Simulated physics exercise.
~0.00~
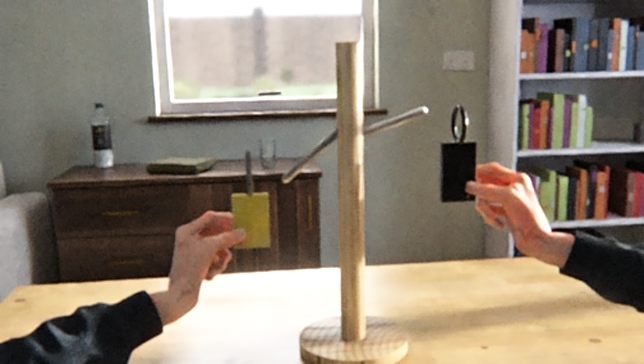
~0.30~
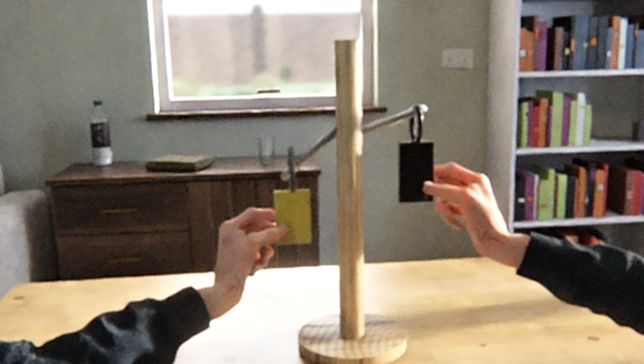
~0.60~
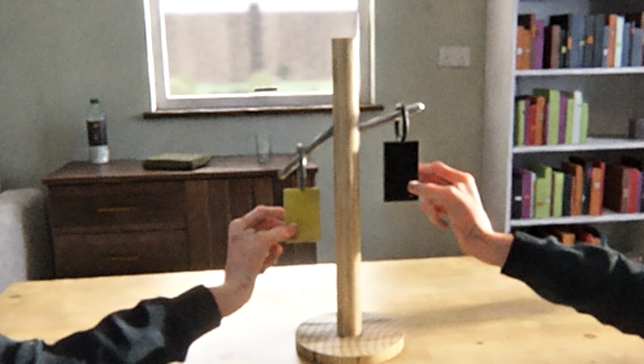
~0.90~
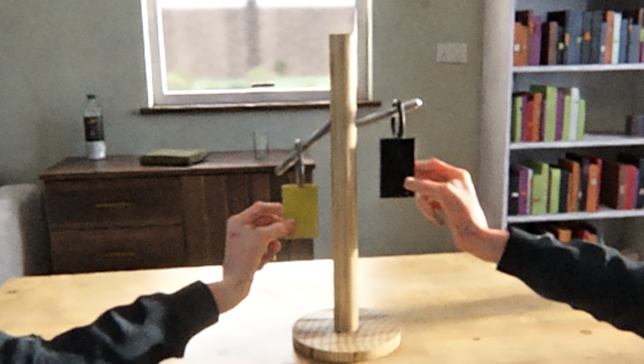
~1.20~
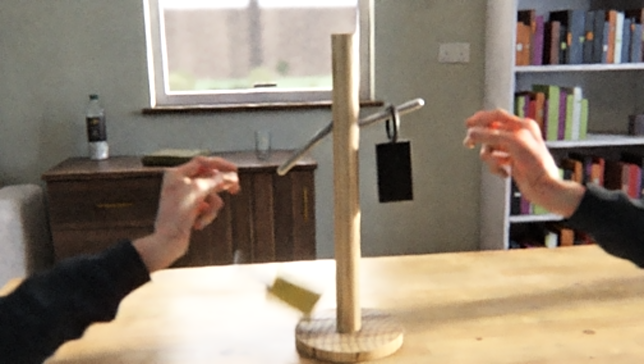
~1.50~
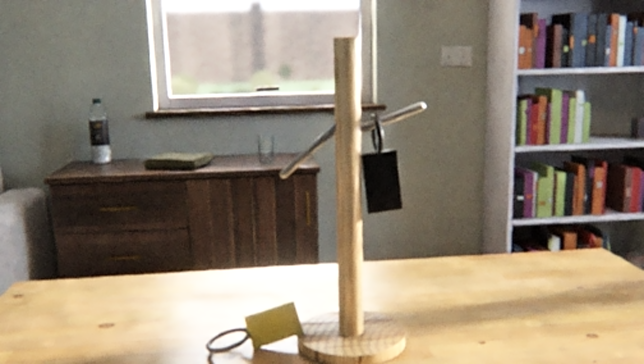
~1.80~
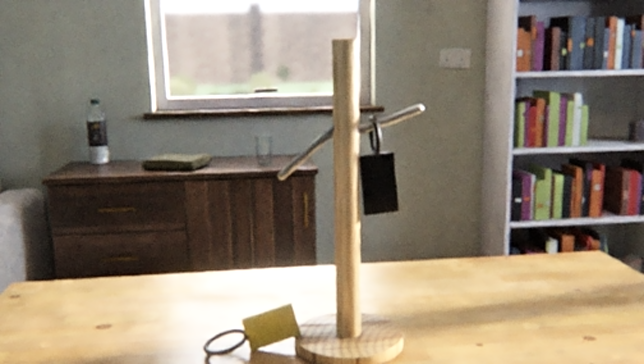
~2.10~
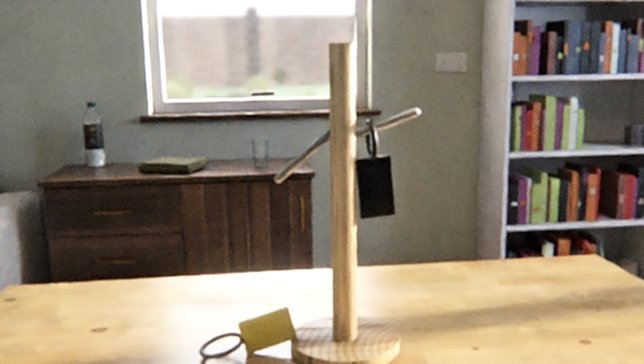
In this clip, two hands bring a yellow tag and a black tag to the pegs of a wooden stand and let go; the yellow tag drops to the table and lies beside the base, while the black tag stays hanging on the right, slightly tilted.
